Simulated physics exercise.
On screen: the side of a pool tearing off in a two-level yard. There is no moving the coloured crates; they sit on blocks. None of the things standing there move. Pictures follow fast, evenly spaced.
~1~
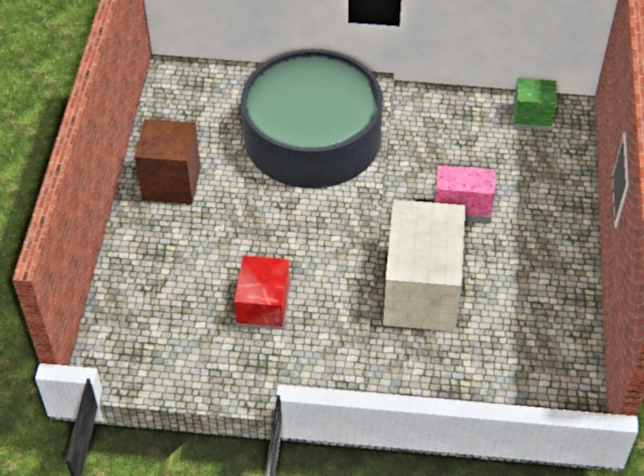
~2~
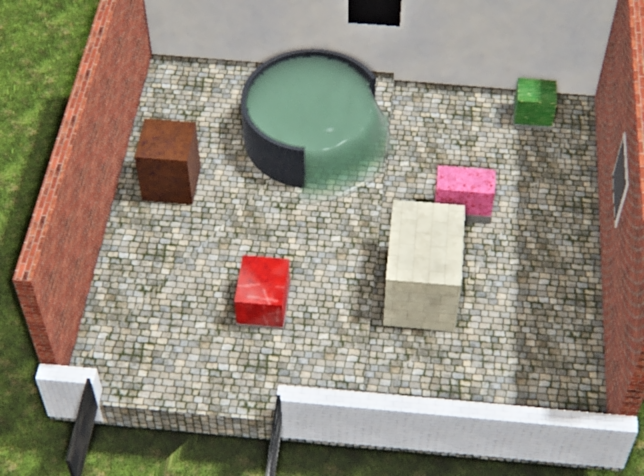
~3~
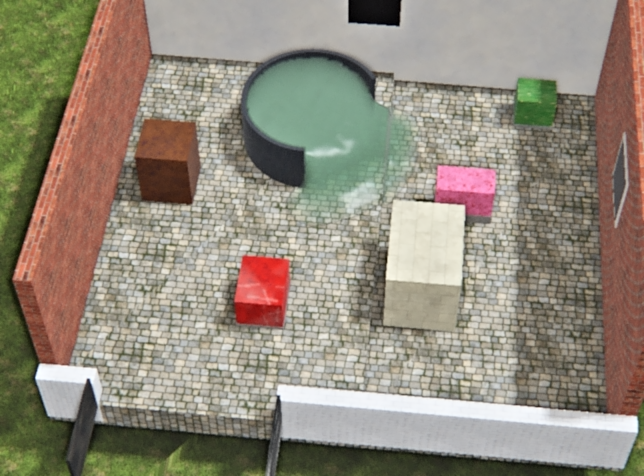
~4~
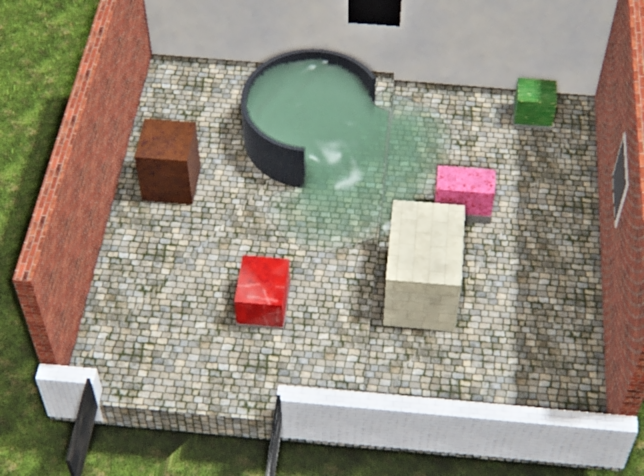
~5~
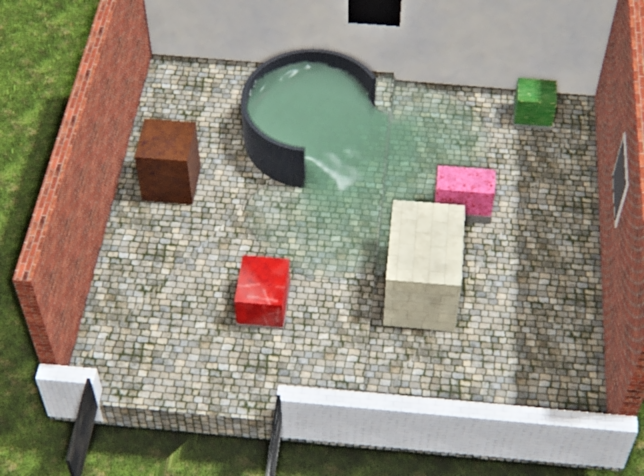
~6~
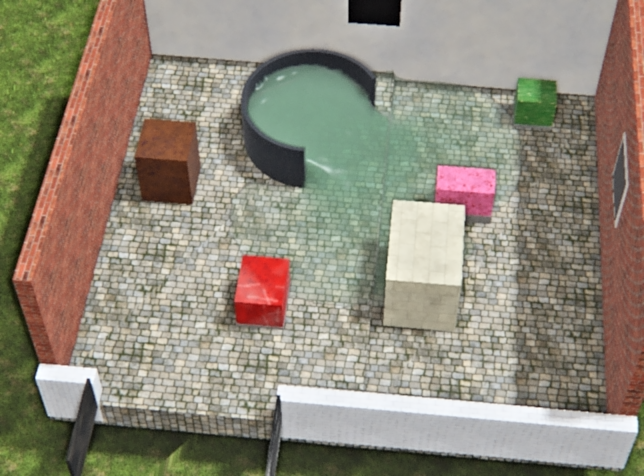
A round pool of still green water in a walled, paved yard lost part of its side, and the water poured out through the gap, spreading across the stones among the coloured crates.
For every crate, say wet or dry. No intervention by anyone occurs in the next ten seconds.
Outcome: The pink crate is touched by water. The green crate is touched by water. The red crate is touched by water.
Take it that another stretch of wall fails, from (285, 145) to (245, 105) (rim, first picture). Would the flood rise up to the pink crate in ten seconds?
In my view the pink one is never reached.
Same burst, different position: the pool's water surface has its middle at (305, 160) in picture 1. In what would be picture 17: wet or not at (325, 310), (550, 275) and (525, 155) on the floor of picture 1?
First drenched; next drenched; last drenched.
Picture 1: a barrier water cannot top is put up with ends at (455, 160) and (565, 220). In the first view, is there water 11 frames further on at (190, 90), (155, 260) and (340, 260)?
As listed: Free of water, no water, awash.
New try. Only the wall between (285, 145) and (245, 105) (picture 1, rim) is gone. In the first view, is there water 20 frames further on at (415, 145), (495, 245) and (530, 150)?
Spot one: Spared by the leak. Spot two: Spared by the leak. Spot three: Spared by the leak.
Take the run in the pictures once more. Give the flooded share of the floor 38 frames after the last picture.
Estimated share: Around 60 %.
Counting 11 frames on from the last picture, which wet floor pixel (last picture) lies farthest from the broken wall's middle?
Pixel estimate: (554, 438).
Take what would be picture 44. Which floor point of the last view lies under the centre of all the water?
Near (479, 245).
A moment on, water covers 45 % of the floor; the pink crate water round its plinth, the green crate water round its plinth, the red crate water round its plinth.
Next, water covers 50 % of the floor; the pink crate water round its plinth, the green crate water round its plinth, the red crate water round its plinth.
Then, water covers 55 % of the floor; the pink crate water round its plinth, the green crate water round its plinth, the red crate water round its plinth.
Later, water covers 60 % of the floor; the pink crate water round its plinth, the green crate water round its plinth, the red crate water round its plinth.
In the end, water covers 50 % of the floor; the pink crate was topped, the green crate was topped, the red crate was topped.
